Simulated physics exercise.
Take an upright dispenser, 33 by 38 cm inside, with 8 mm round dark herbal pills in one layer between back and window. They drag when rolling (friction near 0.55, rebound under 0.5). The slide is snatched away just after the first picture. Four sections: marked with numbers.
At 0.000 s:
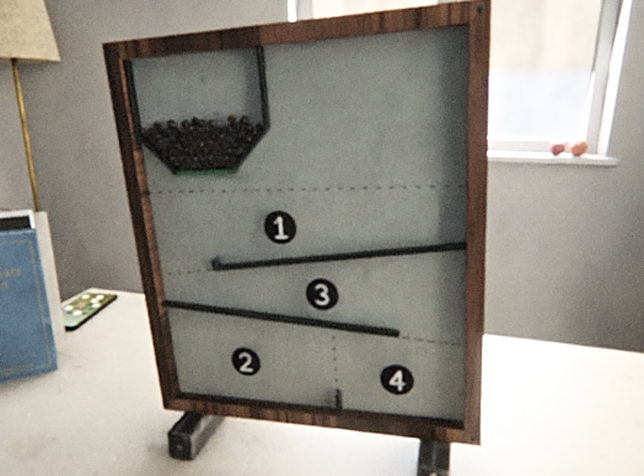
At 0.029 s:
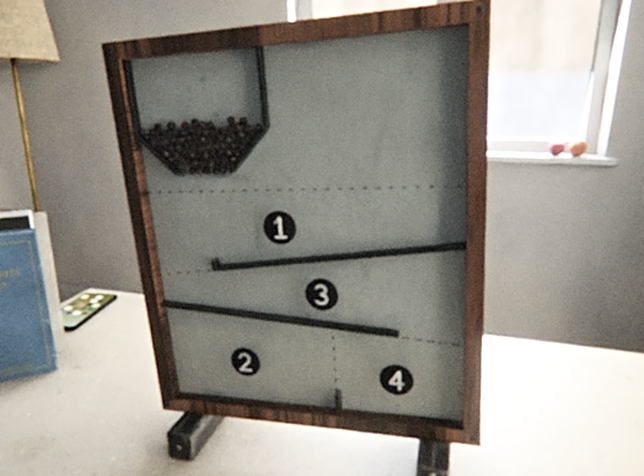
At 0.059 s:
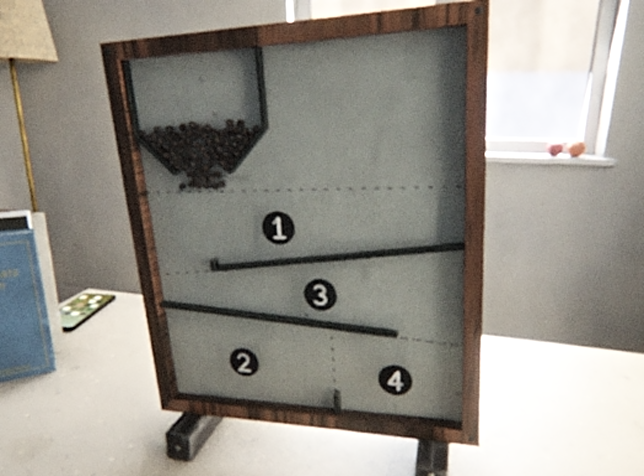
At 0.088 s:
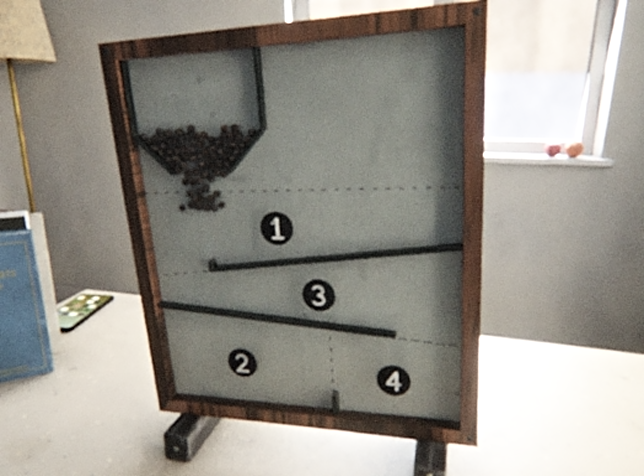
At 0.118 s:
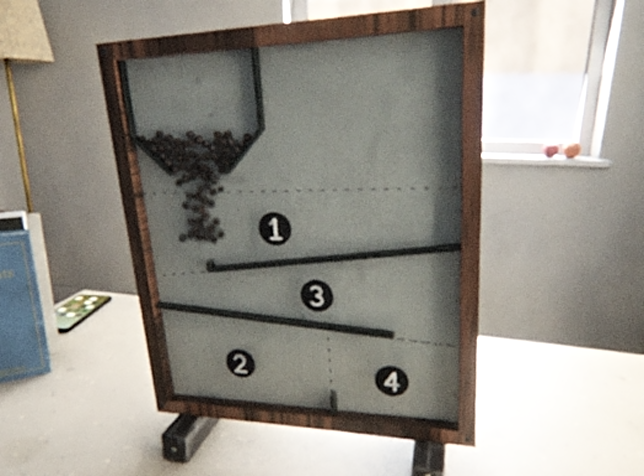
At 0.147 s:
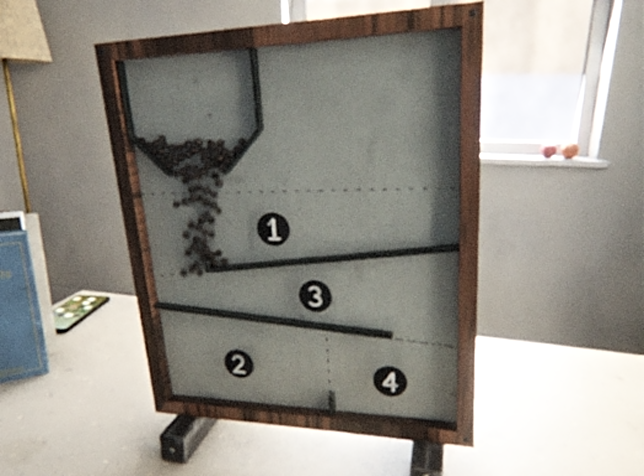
On a white tabletop, small dark balls pouring from a hopper inside an upright wood-framed panel, streaming down past a sloping bar's left end.
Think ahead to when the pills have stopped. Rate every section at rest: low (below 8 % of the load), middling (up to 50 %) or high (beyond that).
Section 1: Middling, section 2: Low, section 3: High, section 4: Low.
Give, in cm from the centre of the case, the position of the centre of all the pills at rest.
Offset approx. 9 cm left, 5 cm below.
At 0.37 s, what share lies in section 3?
It works out at roughly 60 per cent.
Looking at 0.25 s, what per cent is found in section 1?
Close to 50 per cent of the load.
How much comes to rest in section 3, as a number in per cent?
Around 70 percent.
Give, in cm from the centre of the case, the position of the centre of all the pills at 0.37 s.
About 10 cm left and 4 cm below.
After 0.25 s, the pills' middle is 10 cm left of and 1 cm below the centre; no. 1, 50 %, no. 3, 30 %.
After 0.37 s, the pills' middle is 10 cm left of and 4 cm below the centre; no. 1, 40 %, no. 3, 60 %.
After 0.60 s, the pills' middle is 9 cm left of and 5 cm below the centre; no. 1, 30 %, no. 3, 70 %.
At rest by 1.6 s, no. 1, 30 %, no. 2, 0 %, no. 3, 70 %, no. 4, 0 %.
